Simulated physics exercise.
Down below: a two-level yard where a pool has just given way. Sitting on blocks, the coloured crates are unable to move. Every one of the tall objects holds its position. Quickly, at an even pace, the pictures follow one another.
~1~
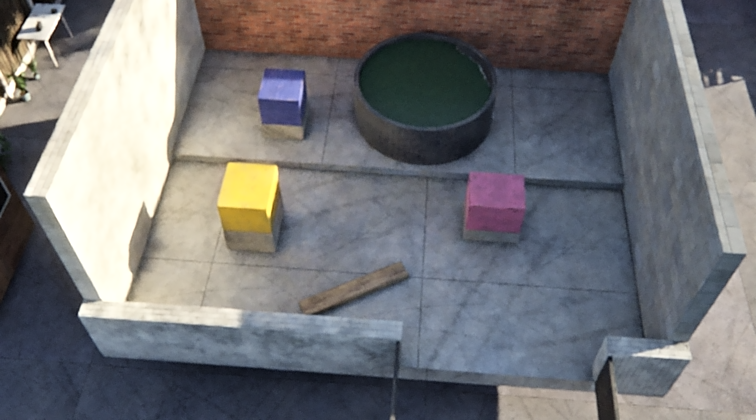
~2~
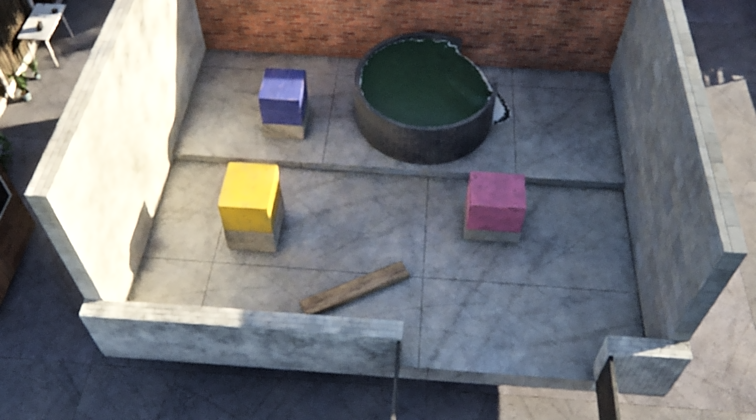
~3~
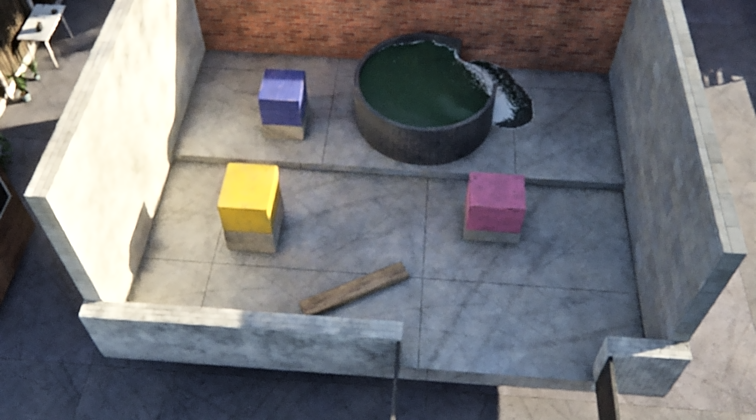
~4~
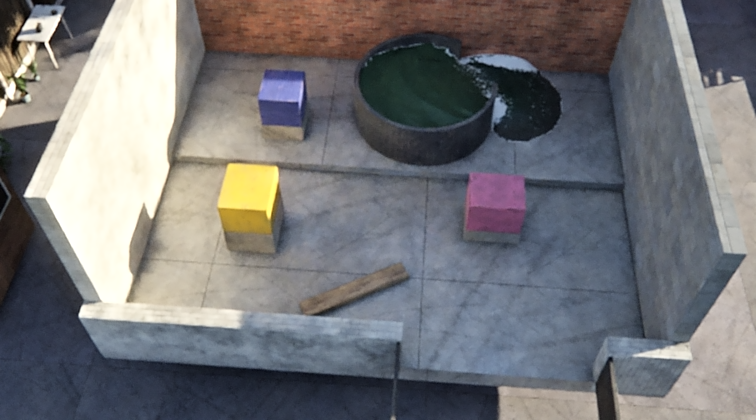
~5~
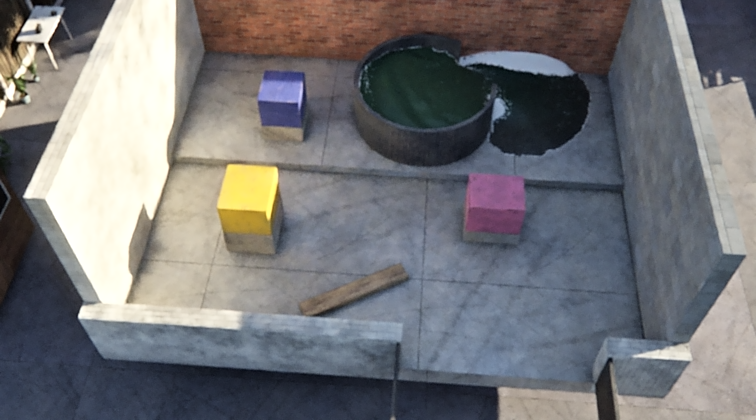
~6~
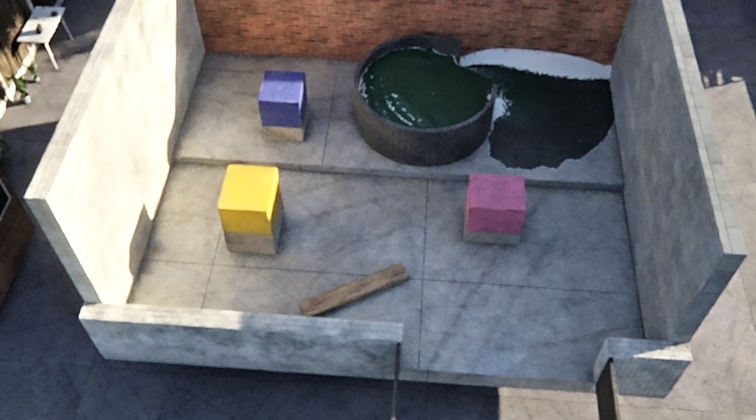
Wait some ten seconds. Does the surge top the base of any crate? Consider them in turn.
At the end, pink crate: Safe, yellow crate: Safe, blue crate: Safe.
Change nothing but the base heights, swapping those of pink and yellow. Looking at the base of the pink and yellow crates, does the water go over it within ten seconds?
After the trade the pink crate is left untouched, and the yellow crate is left untouched.
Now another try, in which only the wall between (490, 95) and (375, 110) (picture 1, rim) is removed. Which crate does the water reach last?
It's the one in blue.
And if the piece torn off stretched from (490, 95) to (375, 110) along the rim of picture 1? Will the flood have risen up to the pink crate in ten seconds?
Result: Pink is swamped.
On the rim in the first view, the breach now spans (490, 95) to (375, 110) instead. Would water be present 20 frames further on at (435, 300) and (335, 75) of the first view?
Submerged, untouched.
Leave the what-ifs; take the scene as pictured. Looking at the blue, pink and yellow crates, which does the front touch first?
That's the pink crate.
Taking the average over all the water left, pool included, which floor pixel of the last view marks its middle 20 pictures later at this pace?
Near pixel (504, 144).
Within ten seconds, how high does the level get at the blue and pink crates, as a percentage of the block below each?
Roughly 10 and 60 per cent respectively.
A moment on, water covers 15 % of the floor; the pink crate not reached, the yellow crate not reached, the blue crate not reached.
Next, water covers 25 % of the floor; the pink crate water round its plinth, the yellow crate not reached, the blue crate not reached.
Then, water covers 45 % of the floor; the pink crate water round its plinth, the yellow crate not reached, the blue crate water round its plinth.
Later, water covers 55 % of the floor; the pink crate water round its plinth, the yellow crate water round its plinth, the blue crate water round its plinth.
In the end, water covers 70 % of the floor; the pink crate stayed above the water, the yellow crate stayed above the water, the blue crate stayed above the water.
